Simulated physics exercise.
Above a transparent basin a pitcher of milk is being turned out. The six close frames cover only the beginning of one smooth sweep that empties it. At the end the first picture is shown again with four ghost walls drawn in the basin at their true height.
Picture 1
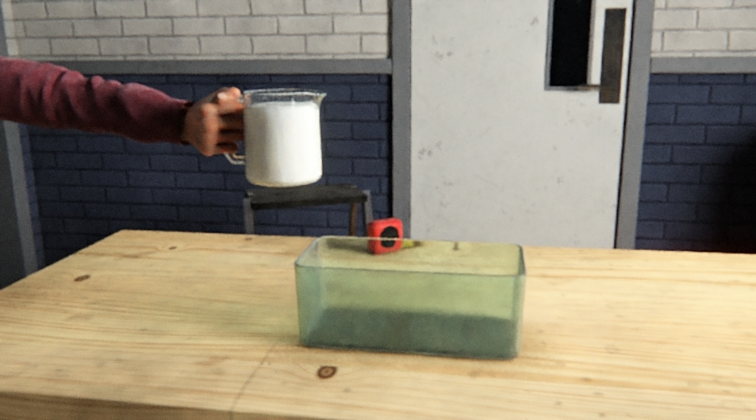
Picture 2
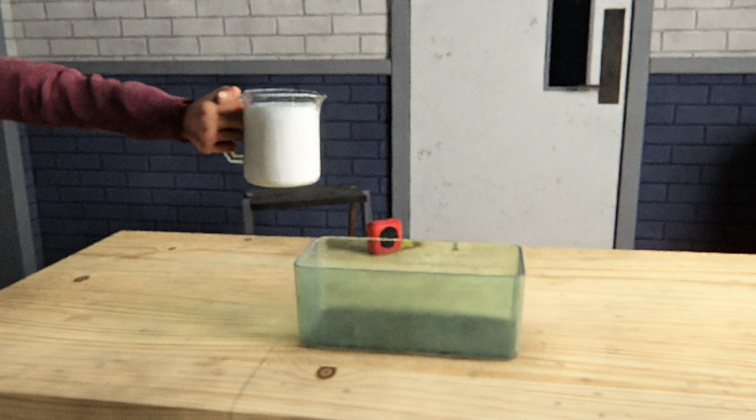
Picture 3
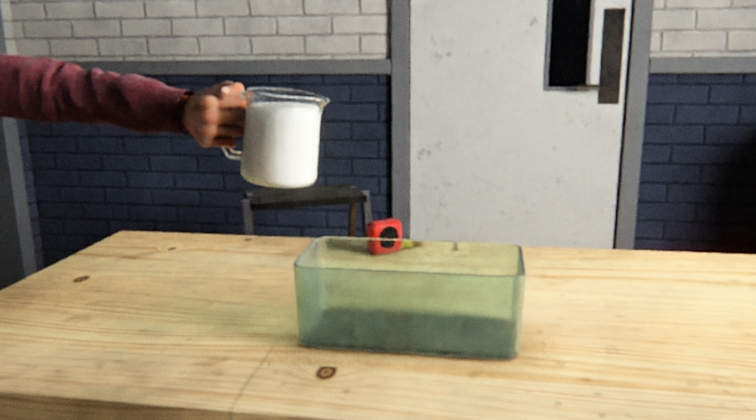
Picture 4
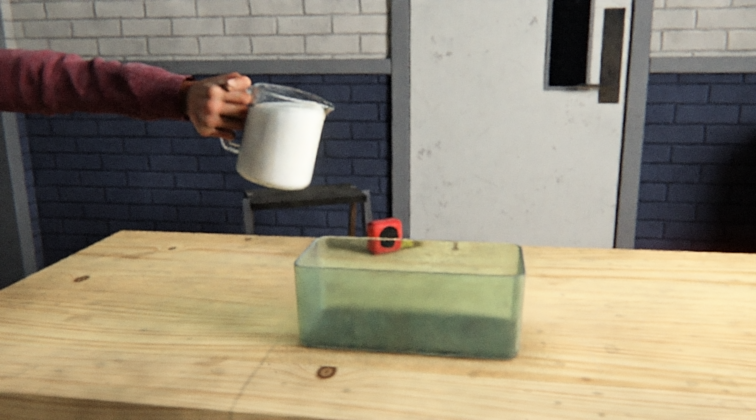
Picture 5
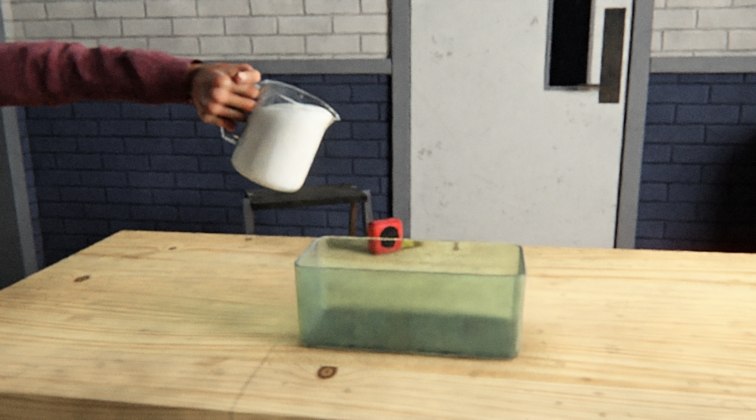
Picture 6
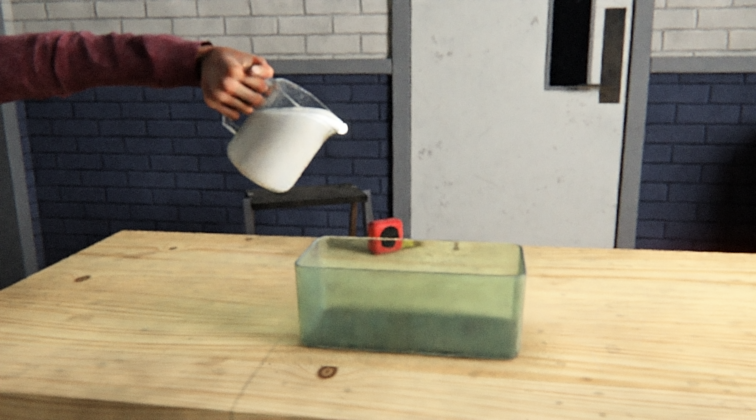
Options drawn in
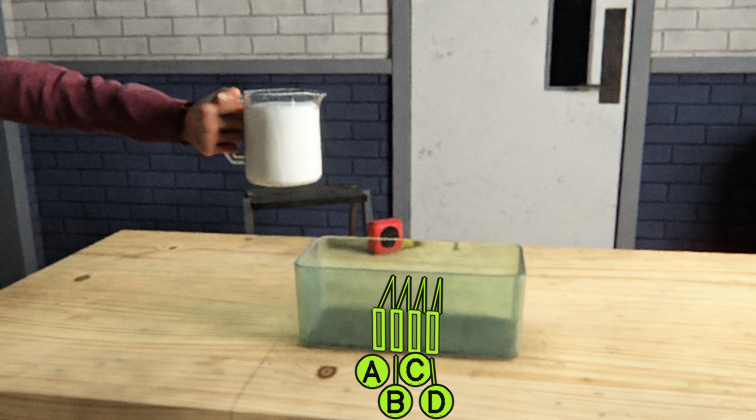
At first, a hand reaching in from the left holds a clear pitcher of milk upright above a transparent basin on a wooden table, near a small red object. The hand then gradually tilts the pitcher to the right, more and more steeply, until milk reaches over its lip.
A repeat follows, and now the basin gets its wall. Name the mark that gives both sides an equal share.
Use place A.
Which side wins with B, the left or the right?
The left one.
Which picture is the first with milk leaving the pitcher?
Picture 6.
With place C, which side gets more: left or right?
The left side.
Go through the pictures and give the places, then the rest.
The first frame shows upright, lip at (324, 94); basin from (301, 343) to (520, 357); nothing has left yet.
The second frame shows upright, lip at (325, 96); nothing has left yet.
The third frame shows tipped about 7°, lip at (328, 100); nothing has left yet.
The fourth frame shows tipped about 15°, lip at (333, 108); nothing has left yet.
The fifth frame shows tipped about 26°, lip at (338, 118); nothing has left yet.
The sixth frame shows tipped about 38°, lip at (341, 131); milk is over the lip, down to (341, 131).
On the marked copy, A at (378, 355); B at (396, 356); C at (413, 357); D at (431, 358).
With A, about 56 % ends left of the wall and 43 % right of it.
With B, about 83 % ends left of the wall and 7 % right of it; 11 % is lost outside.
With C, about 92 % ends left of the wall and 3 % right of it; 5 % is lost outside.
With D, about 92 % ends left of the wall and 5 % right of it; 3 % is lost outside.
